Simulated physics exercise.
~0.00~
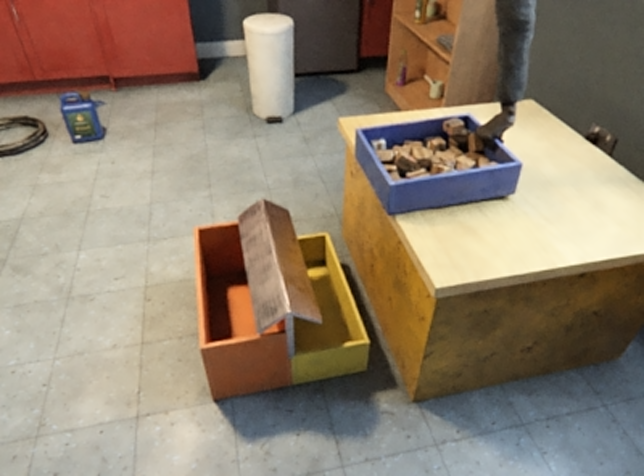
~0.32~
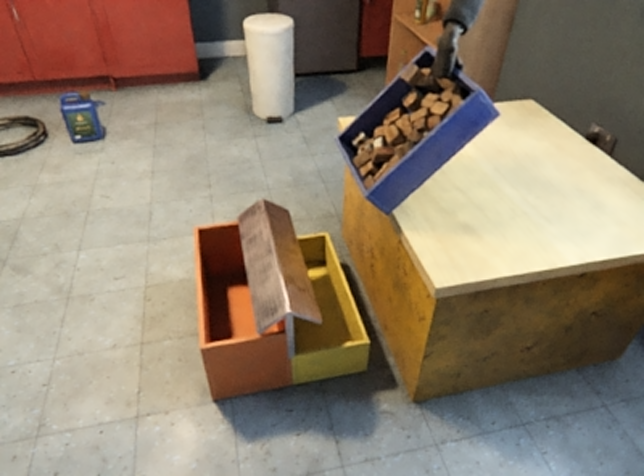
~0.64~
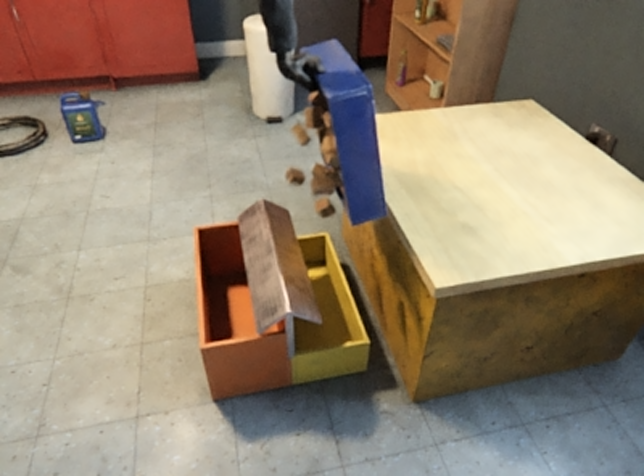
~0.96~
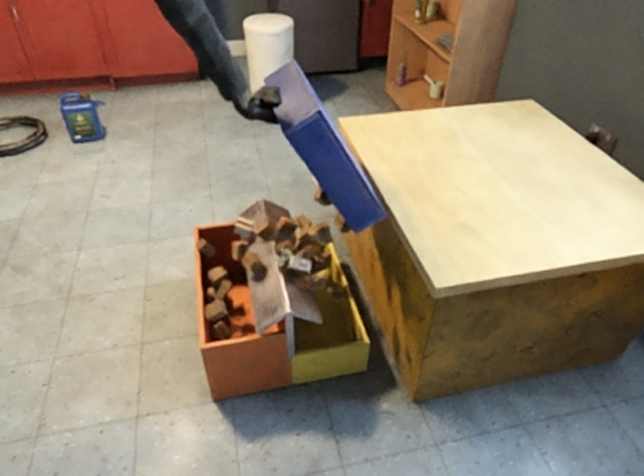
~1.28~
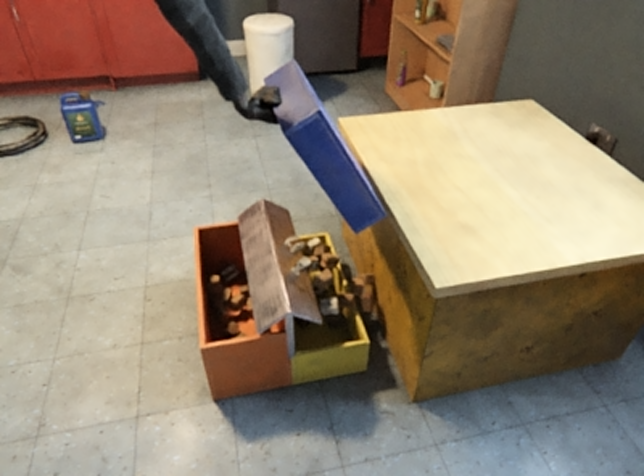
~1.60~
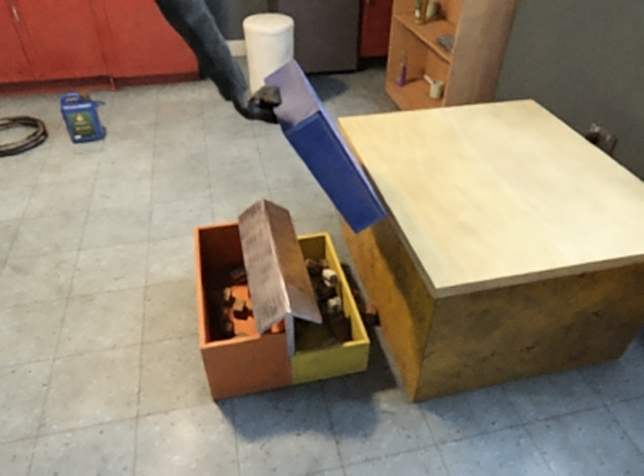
A room with a grey tiled floor and red cabinets at the back is seen from above at an angle. On the right stands a wooden bench with a pale top and a blue crate of small brown blocks, and on the floor to its left sit an orange box and a yellow tub, with a peaked brown splitter between them. A dark, gloved-looking arm lifts the crate, swings it left and tips it steeply. The blocks tumble out, strike the splitter and scatter to both sides. They settle in both containers, with a few dropping beside the bench, while the crate stays tilted.
